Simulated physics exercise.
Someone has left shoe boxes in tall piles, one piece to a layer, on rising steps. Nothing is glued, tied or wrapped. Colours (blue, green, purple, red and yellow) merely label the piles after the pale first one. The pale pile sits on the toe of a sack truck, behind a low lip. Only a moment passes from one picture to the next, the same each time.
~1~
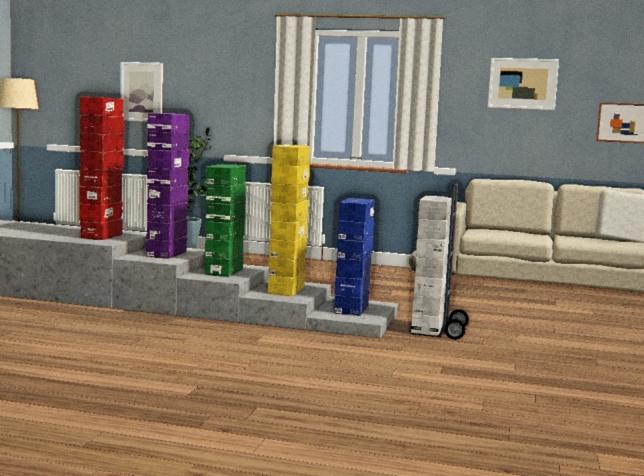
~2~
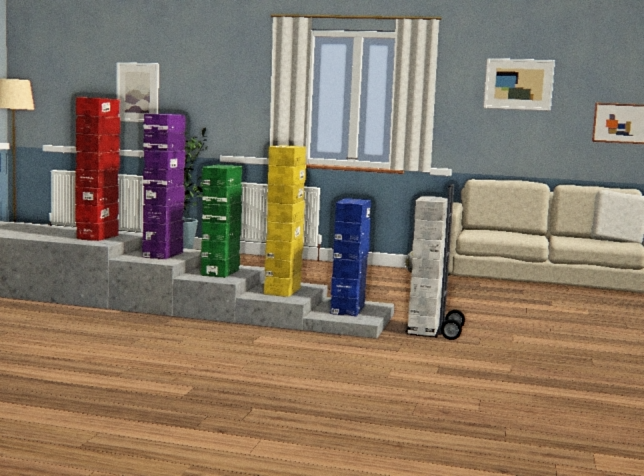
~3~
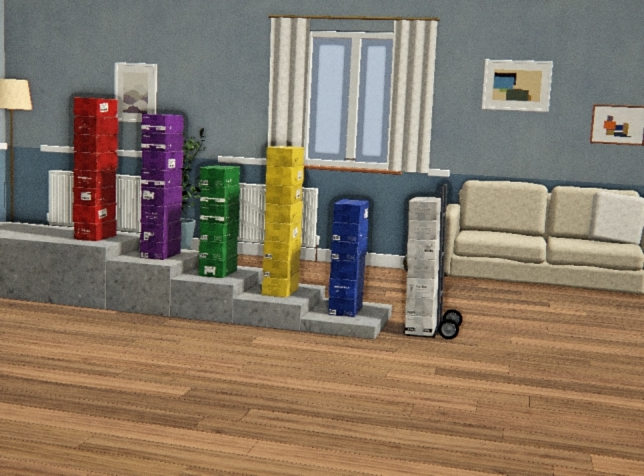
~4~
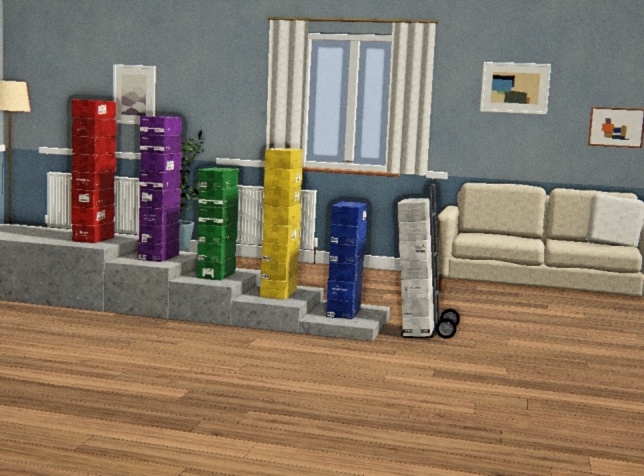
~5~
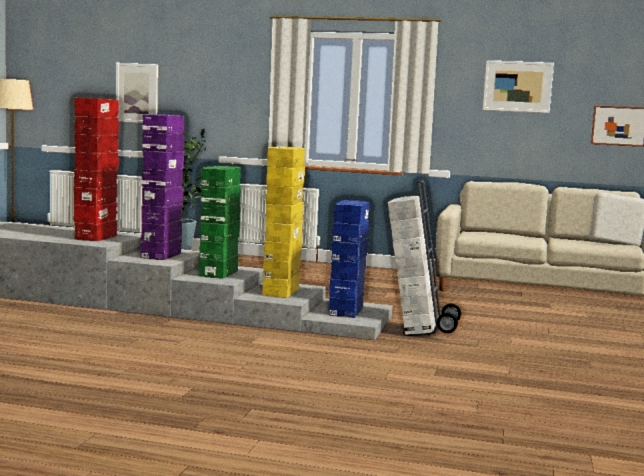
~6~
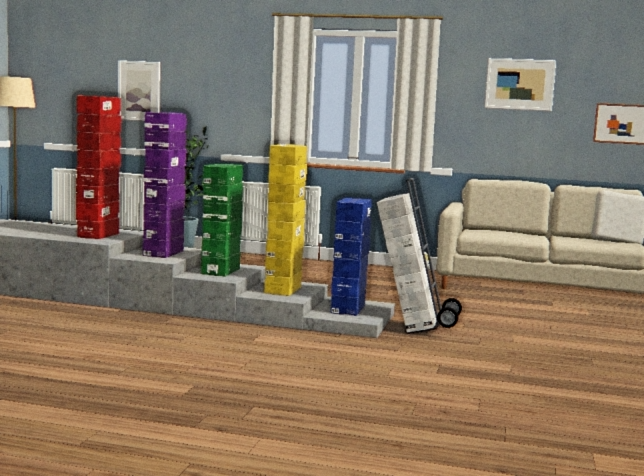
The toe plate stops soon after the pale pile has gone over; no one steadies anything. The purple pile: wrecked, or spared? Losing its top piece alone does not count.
The purple pile comes down.
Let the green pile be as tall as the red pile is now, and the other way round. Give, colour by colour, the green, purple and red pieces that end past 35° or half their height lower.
By colour: Green 8, purple 8, red 6.
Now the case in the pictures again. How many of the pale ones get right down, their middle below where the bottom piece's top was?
1 pale pieces.
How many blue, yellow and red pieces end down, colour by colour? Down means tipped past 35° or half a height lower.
Pile by pile, blue 5, yellow 8, red 7.
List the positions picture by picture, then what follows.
In the first picture (pixels give the middle of a visible side), truck frame (452, 217) level; top purple box (160, 123); top green box (218, 176); none of the others has stirred.
The second picture shows truck frame (448, 217) level; top purple box (156, 123).
The third picture shows truck frame (442, 217) rocked barely; top purple box (154, 124).
The fourth picture shows truck frame (431, 217) rocked a little, top of the pale pile leaning a little; top purple box (152, 126); none of the others has stirred.
The fifth picture shows truck frame (423, 213) rocked a little, top of the pale pile leaning a little; top purple box (155, 124); none of the others has stirred.
The sixth picture shows truck frame (414, 210) rocked clearly, top of the pale pile leaning clearly; top purple box (157, 122); top green box (215, 176); none of the others has stirred.
Shortly afterwards, 7 of the pale pile down; none of the 8 purple boxes down (0 of 36 in all colours); top purple box unmoved; top blue box tilted clearly.
Next, 7 of the pale pile down; none of the 8 purple boxes down (13 of 36 in all colours); top purple box a little from its place; top blue box tilted well over, some two heights lower.
Some moments later, 7 of the pale pile down; 8 of the 8 purple boxes down (34 of 36 in all colours); top purple box on its side; top red box tilted well over, some two heights lower.
In the end, 7 of the pale pile down; 8 of the 8 purple boxes down (34 of 36 in all colours); top purple box tilted steeply, some four heights lower; top green box tilted steeply, some two heights lower. From the last view, middles, top purple box near (142, 197), top green box near (132, 207).
